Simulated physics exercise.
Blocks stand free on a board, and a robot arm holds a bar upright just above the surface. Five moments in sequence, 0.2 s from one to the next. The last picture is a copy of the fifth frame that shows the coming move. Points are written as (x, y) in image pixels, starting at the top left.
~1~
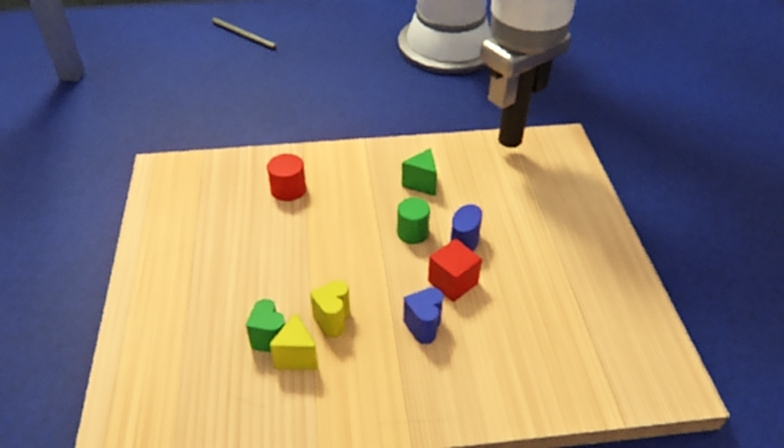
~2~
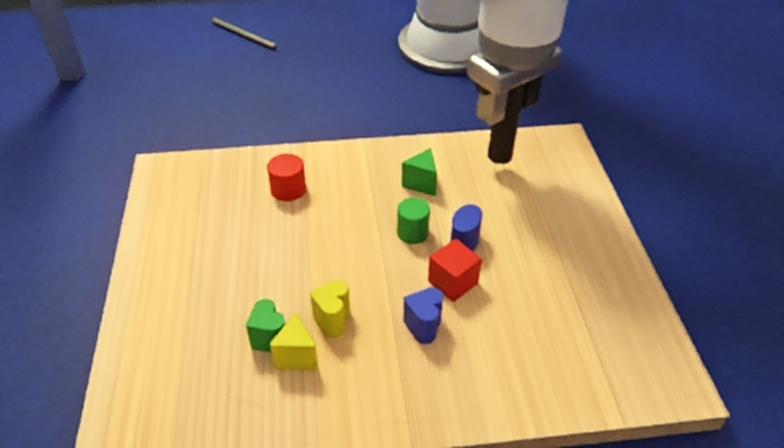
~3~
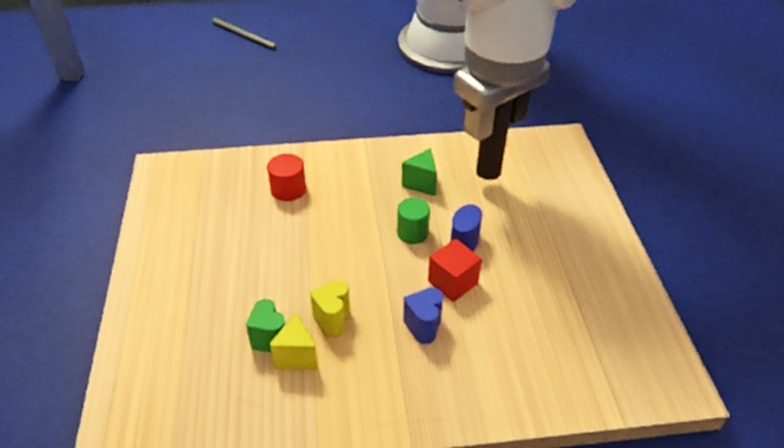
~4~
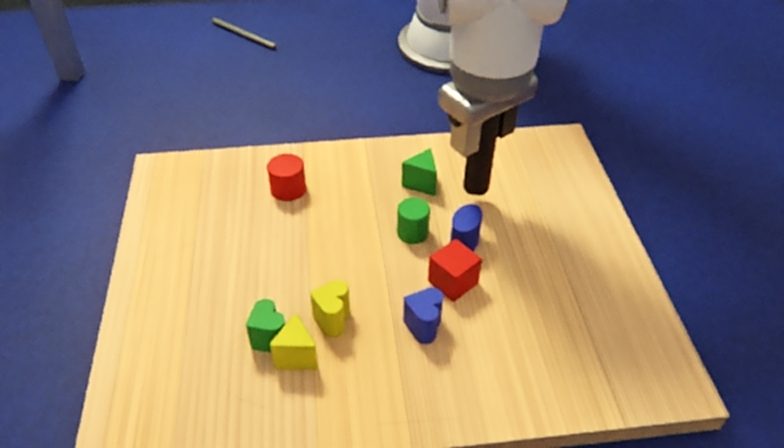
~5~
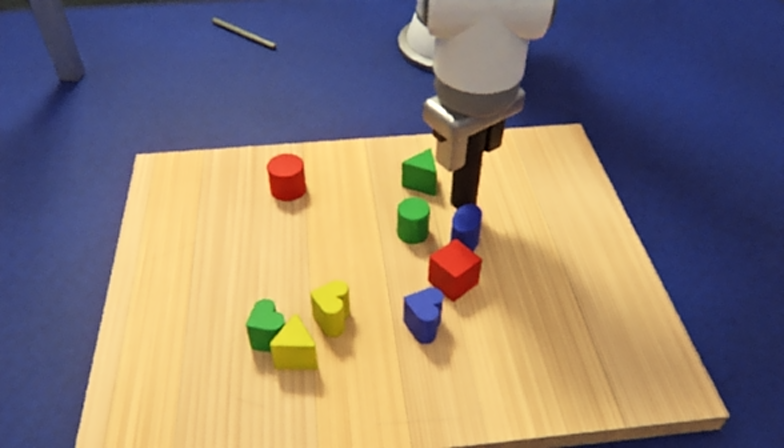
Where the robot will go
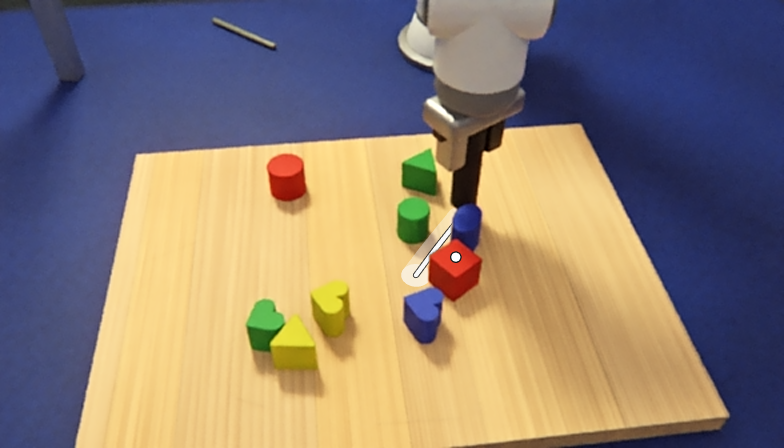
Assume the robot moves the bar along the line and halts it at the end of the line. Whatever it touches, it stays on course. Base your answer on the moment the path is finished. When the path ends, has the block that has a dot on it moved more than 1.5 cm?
I believe not.
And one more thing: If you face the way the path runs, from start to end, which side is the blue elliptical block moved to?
Pushed left.
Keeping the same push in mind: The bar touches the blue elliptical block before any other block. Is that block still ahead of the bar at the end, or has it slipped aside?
My guess is it ends up beside or behind the bar.
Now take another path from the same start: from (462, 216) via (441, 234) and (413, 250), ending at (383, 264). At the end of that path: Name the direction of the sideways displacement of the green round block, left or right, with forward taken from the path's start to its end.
To the right.
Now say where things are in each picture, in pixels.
Lower end of the bar (510, 141), tops of blocks, green round block (414, 208), red square piece (456, 257), blue elliptical block (468, 217), in the first frame.
Bar (500, 157), blocks as before, in the second frame.
Bar (488, 172), blocks as before, in the third frame.
Bar (476, 187), blocks as before, in the fourth frame.
Bar (463, 202), green round block (414, 208), red square piece (456, 257), blue elliptical block (468, 217), in the fifth frame.
The drawn path runs from (462, 216) directly to (416, 275); the dot is on the red square piece.
What follows on the original path. One third of the way, bar (448, 221); red square piece (455, 260); blue elliptical block (467, 233), turned 30° anticlockwise.
Two thirds of the way, bar (433, 240); red square piece (454, 261); blue elliptical block (469, 236), turned 45° anticlockwise.
At the end, bar (417, 262); green round block not moved; red square piece (454, 261); blue elliptical block (469, 236), turned 45° anticlockwise.
